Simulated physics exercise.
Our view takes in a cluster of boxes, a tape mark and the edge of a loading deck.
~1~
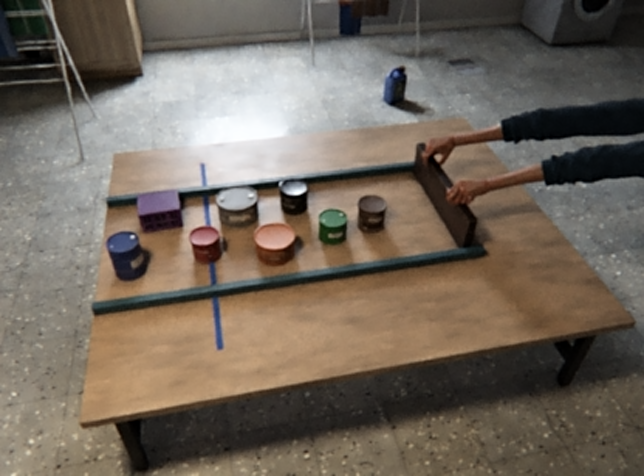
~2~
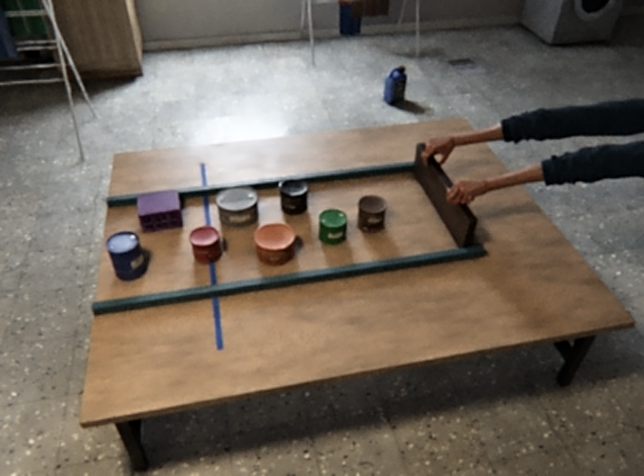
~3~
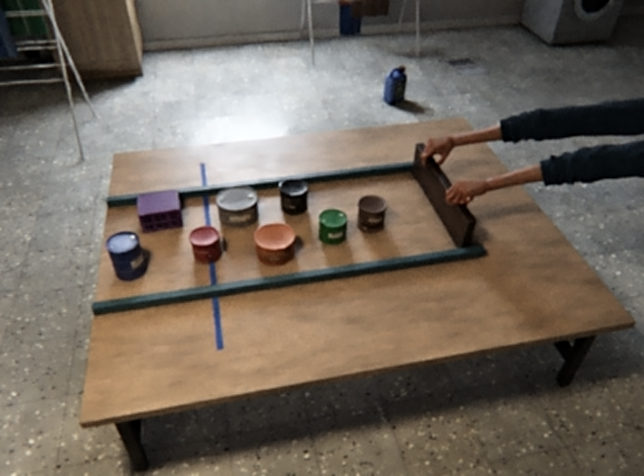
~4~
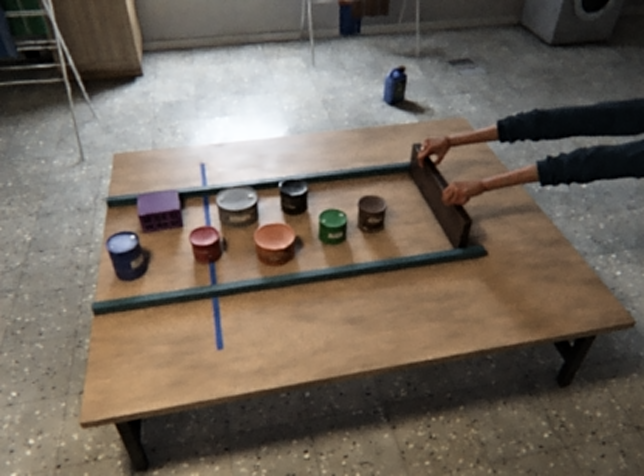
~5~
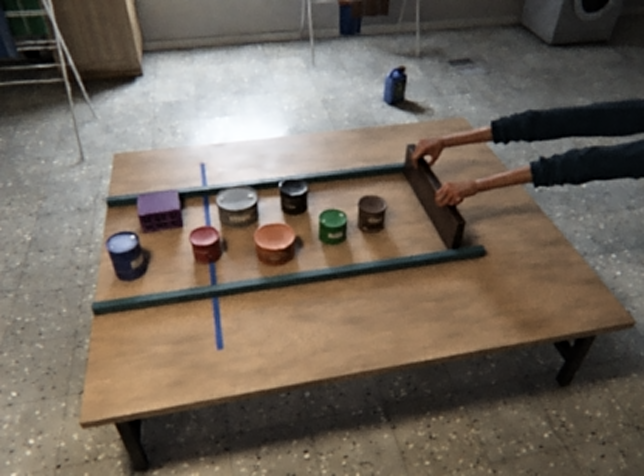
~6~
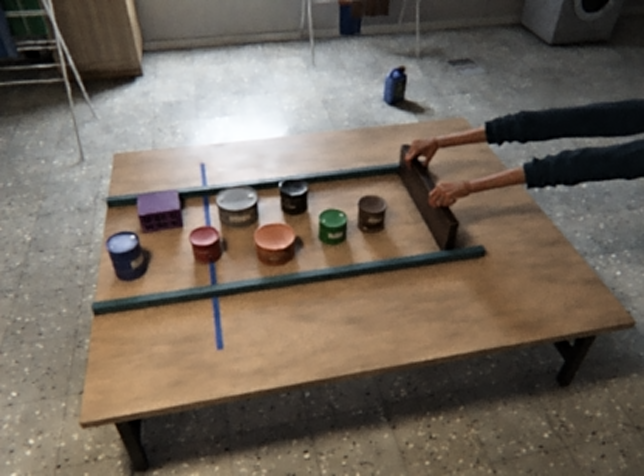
Two hands slide a dark plank slightly left along the table toward several colored containers.
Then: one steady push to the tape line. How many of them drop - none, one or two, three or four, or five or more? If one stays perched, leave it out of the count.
My prediction is no fallers.
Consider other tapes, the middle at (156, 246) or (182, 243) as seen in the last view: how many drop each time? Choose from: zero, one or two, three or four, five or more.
In turn: One to two; one to two.
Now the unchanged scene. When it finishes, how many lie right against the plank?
Result: 3 in all.
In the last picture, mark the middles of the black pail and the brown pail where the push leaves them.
(192, 210) and (193, 228).
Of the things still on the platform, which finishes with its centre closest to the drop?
The purple crate finishes nearest.
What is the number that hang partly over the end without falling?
The tally is 1.
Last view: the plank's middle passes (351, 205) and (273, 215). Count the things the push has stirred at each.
At the one place 2, at the other 5.
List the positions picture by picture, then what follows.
The first frame shows blue canister (127, 256); purple crate (160, 211); red pail (206, 245); plank (442, 194); tape (210, 239).
The second frame shows purple crate (160, 211); grey canister (238, 207).
The third frame shows red pail (206, 245); plank (441, 194).
The fourth frame shows blue canister (127, 256); green canister (333, 227).
The fifth frame shows purple crate (160, 211); brown pail (371, 214).
The sixth frame shows blue canister (127, 256); purple crate (160, 211); red pail (206, 245); plank (425, 196); tape (210, 239).
Soon after, none off yet; blue canister at rest near (127, 256); purple crate at rest near (160, 211); red pail at rest near (206, 245).
At rest, the number that fall off is zero.
